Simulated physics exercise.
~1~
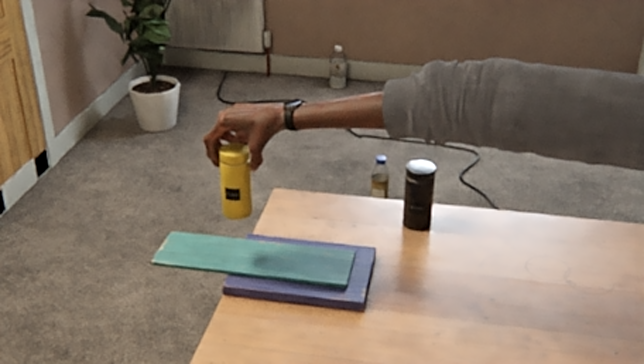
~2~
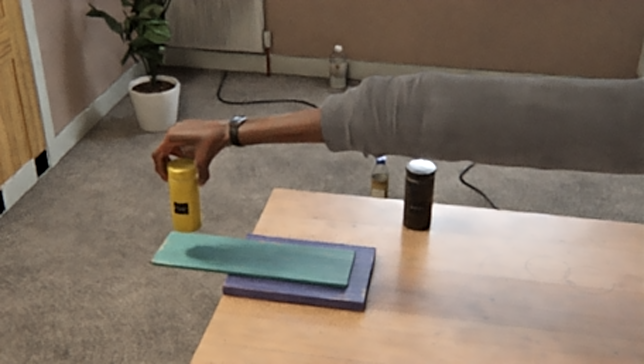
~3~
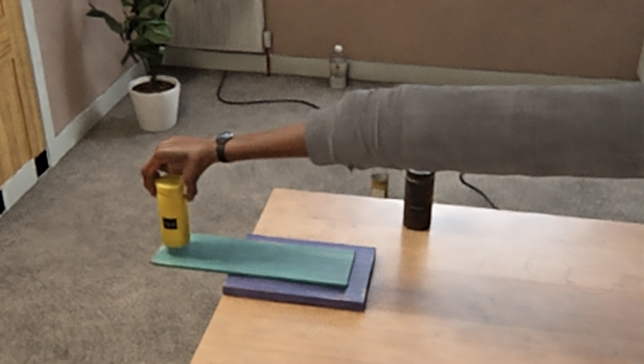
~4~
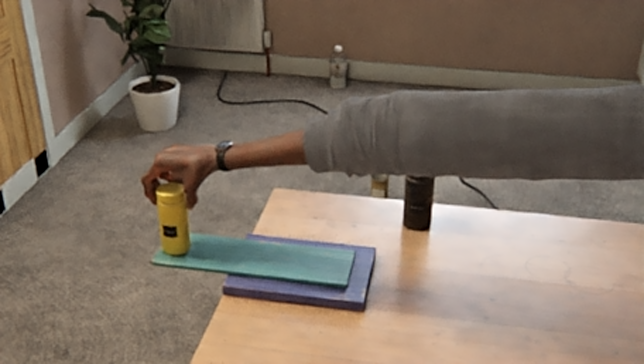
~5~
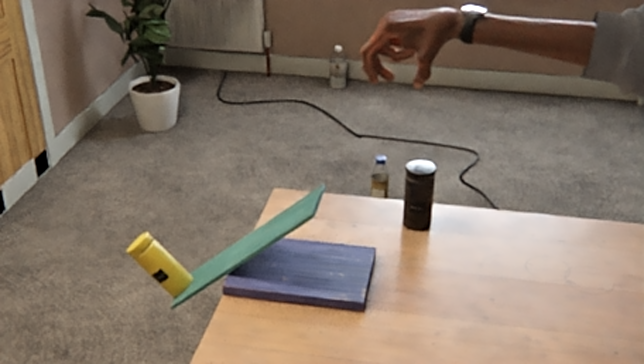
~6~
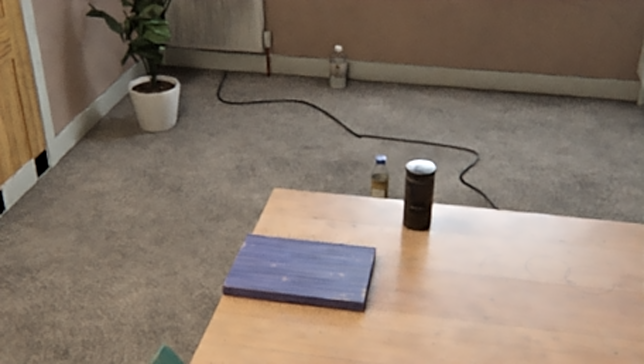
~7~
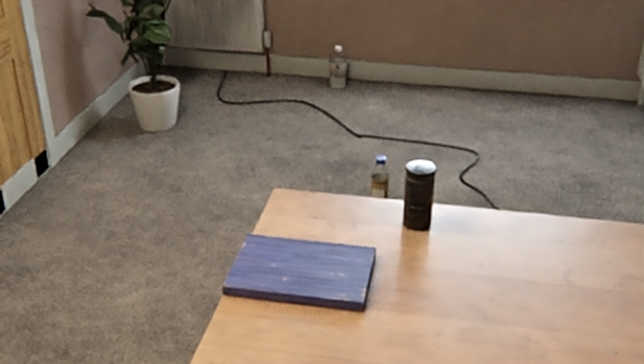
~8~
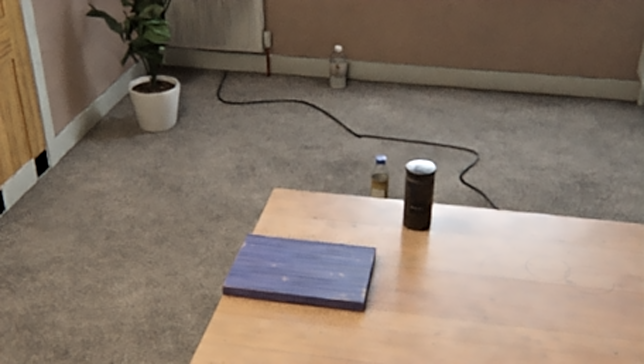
At first, a hand holds a yellow shaker above a turquoise plank that rests on a blue slab and juts out past the left edge of a wooden table, with a black jar standing nearby. The hand moves the shaker left and lowers it upright onto the plank's overhanging end. Once the hand lets go and draws back to the right, the plank tilts steeply, its outer end dropping as the shaker leans. Both tip off the edge and fall out of sight, the plank's corner briefly visible below. The blue slab and black jar remain on the table, unmoved.
